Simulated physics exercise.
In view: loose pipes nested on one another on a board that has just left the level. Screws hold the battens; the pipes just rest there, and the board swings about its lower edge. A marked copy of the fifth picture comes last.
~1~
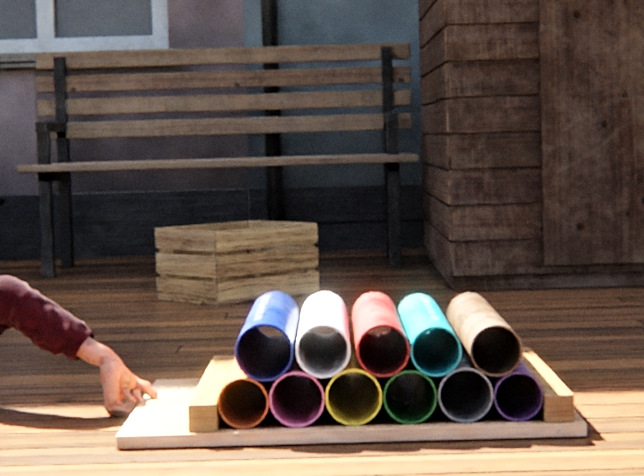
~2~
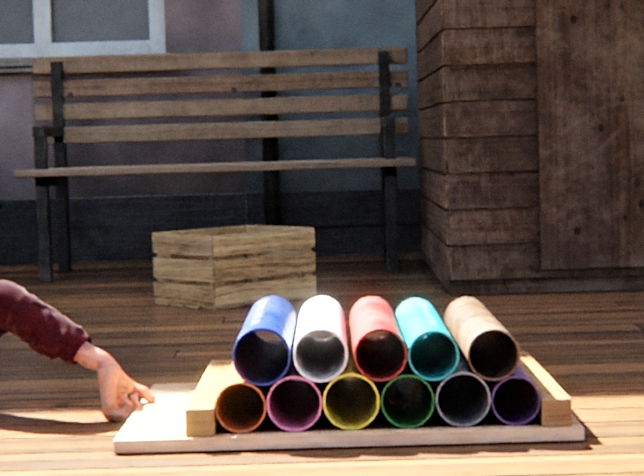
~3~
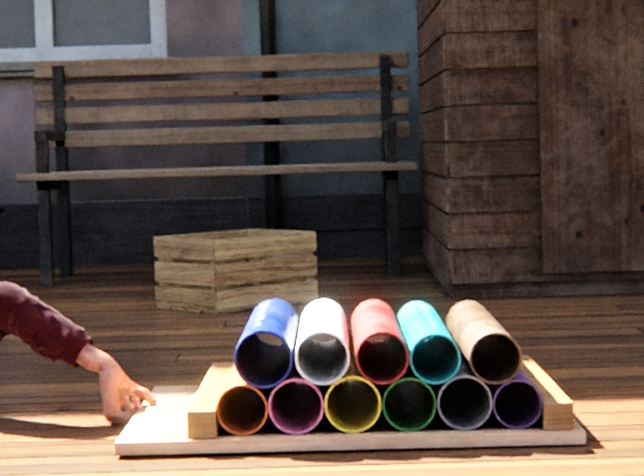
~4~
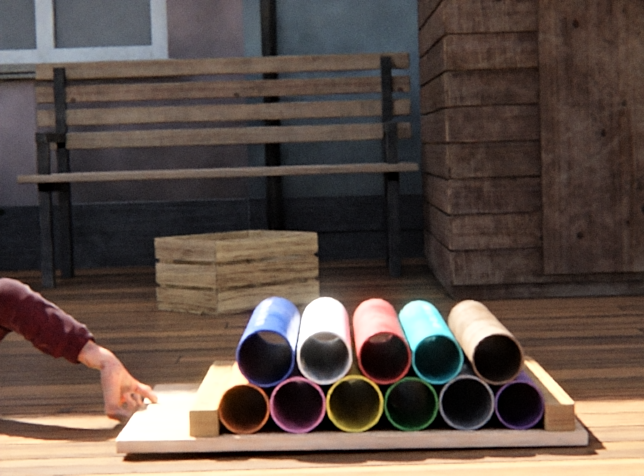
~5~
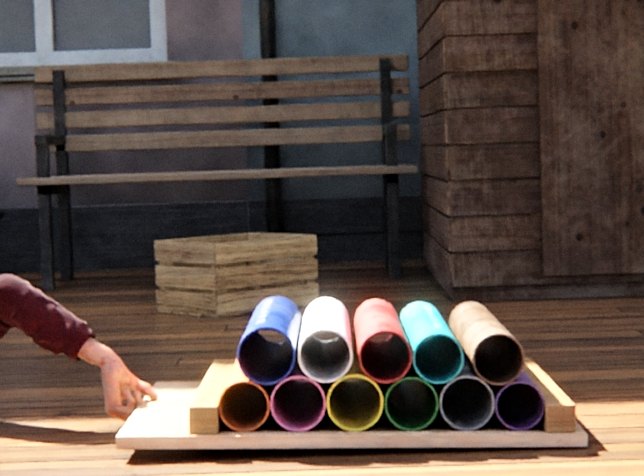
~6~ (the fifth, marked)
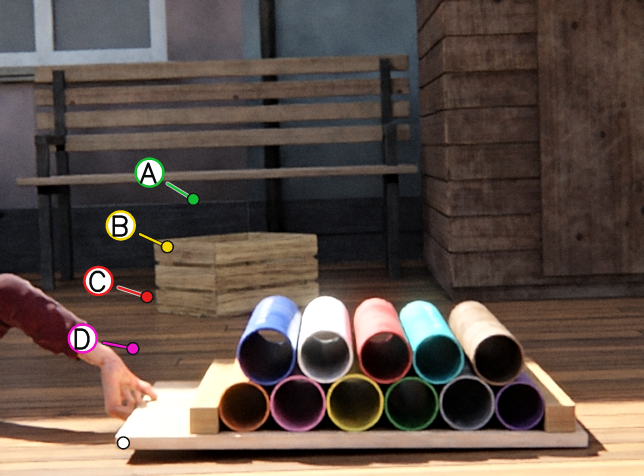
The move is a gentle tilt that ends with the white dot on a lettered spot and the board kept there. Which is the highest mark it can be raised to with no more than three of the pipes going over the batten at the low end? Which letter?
The highest mark that will do is B.
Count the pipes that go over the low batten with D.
It comes to none.
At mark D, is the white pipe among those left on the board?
The white pipe: Yes.
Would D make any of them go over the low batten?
At D: No.
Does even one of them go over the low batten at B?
Yes, at B.
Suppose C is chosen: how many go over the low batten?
The count is none.
On the copy, A at (193, 200); B at (167, 247); C at (147, 297); D at (133, 349); the white dot at (124, 443).
On B. First, board at 16°.
Then, board at 27°.
Finally, board at 27°, one over the low batten (brown).
By contrast, A five over the low batten; C none over the low batten; D none over the low batten.
